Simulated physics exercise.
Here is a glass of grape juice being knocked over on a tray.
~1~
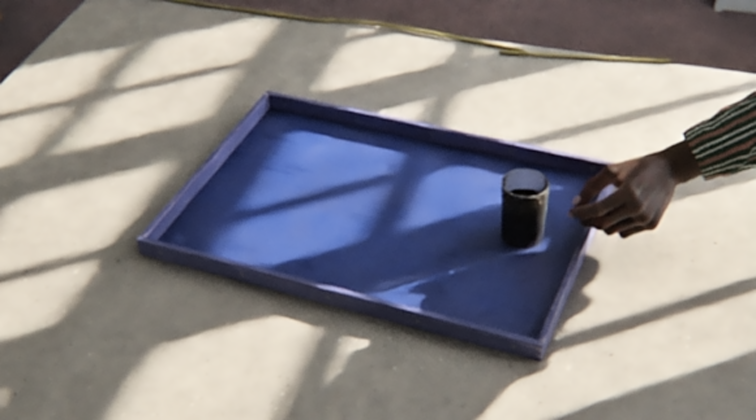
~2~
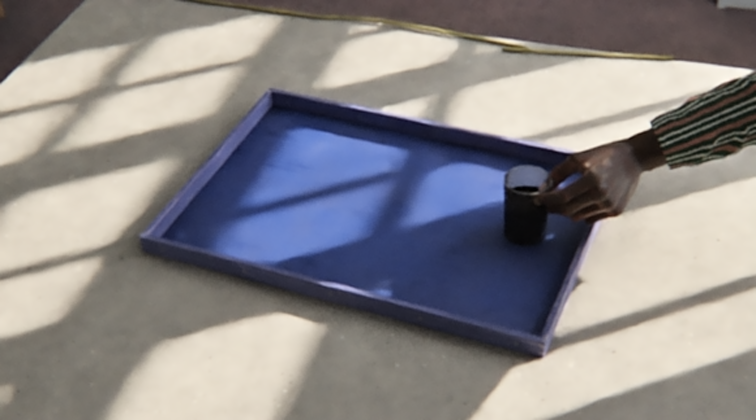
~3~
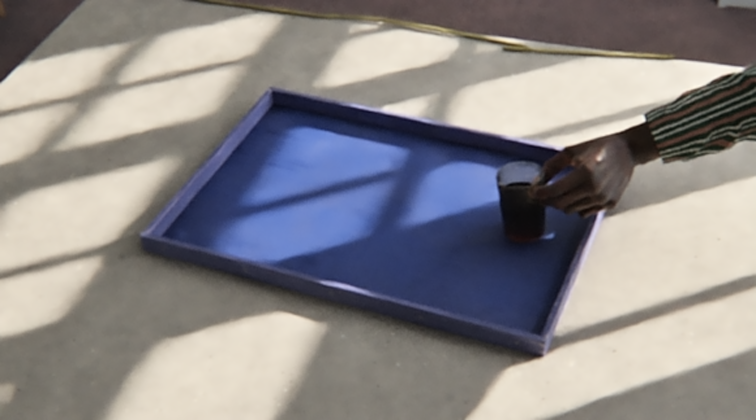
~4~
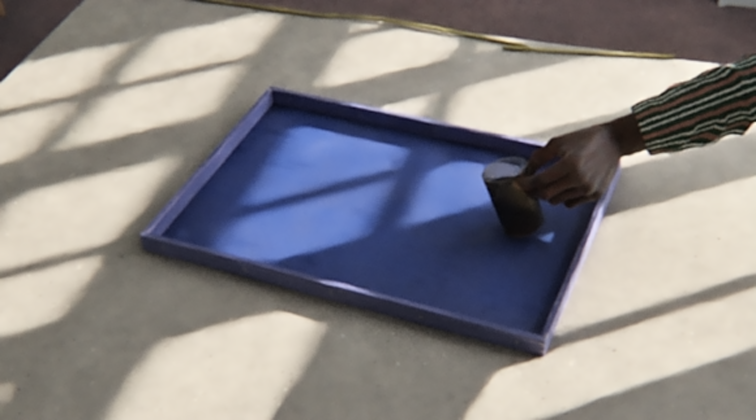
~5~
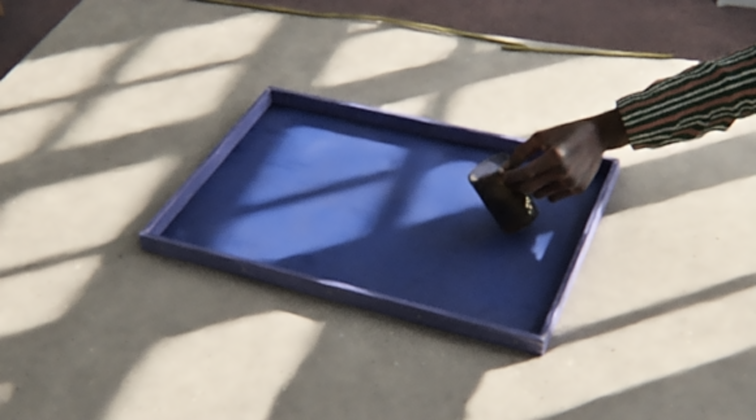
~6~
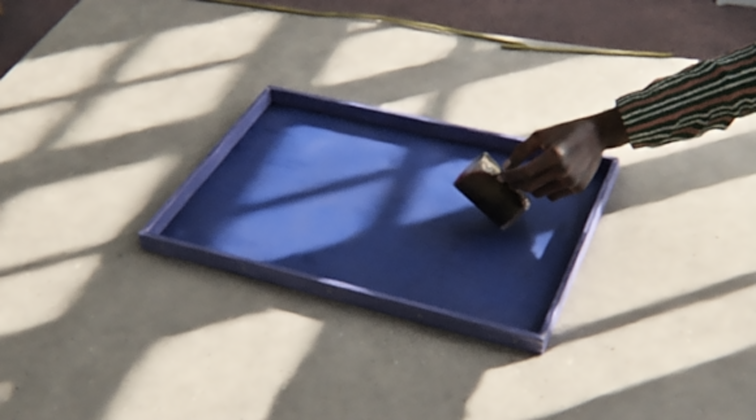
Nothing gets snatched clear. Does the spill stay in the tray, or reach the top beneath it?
It stays in the tray.
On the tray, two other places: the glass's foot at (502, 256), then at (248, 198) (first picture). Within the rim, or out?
In the first try it keeps within the tray; in the second it escapes from the tray.
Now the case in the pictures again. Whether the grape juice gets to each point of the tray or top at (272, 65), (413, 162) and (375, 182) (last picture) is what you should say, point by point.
Spot by spot: Missed, then touched, then touched.
Soon after, the glass lies in the tray; the puddle covers about as much as a plate; all of it is inside the rim.
Later, the puddle covers about as much as a tray; all of it is inside the rim.
In the end, the puddle covers about as much as a tray; all of it is inside the rim.
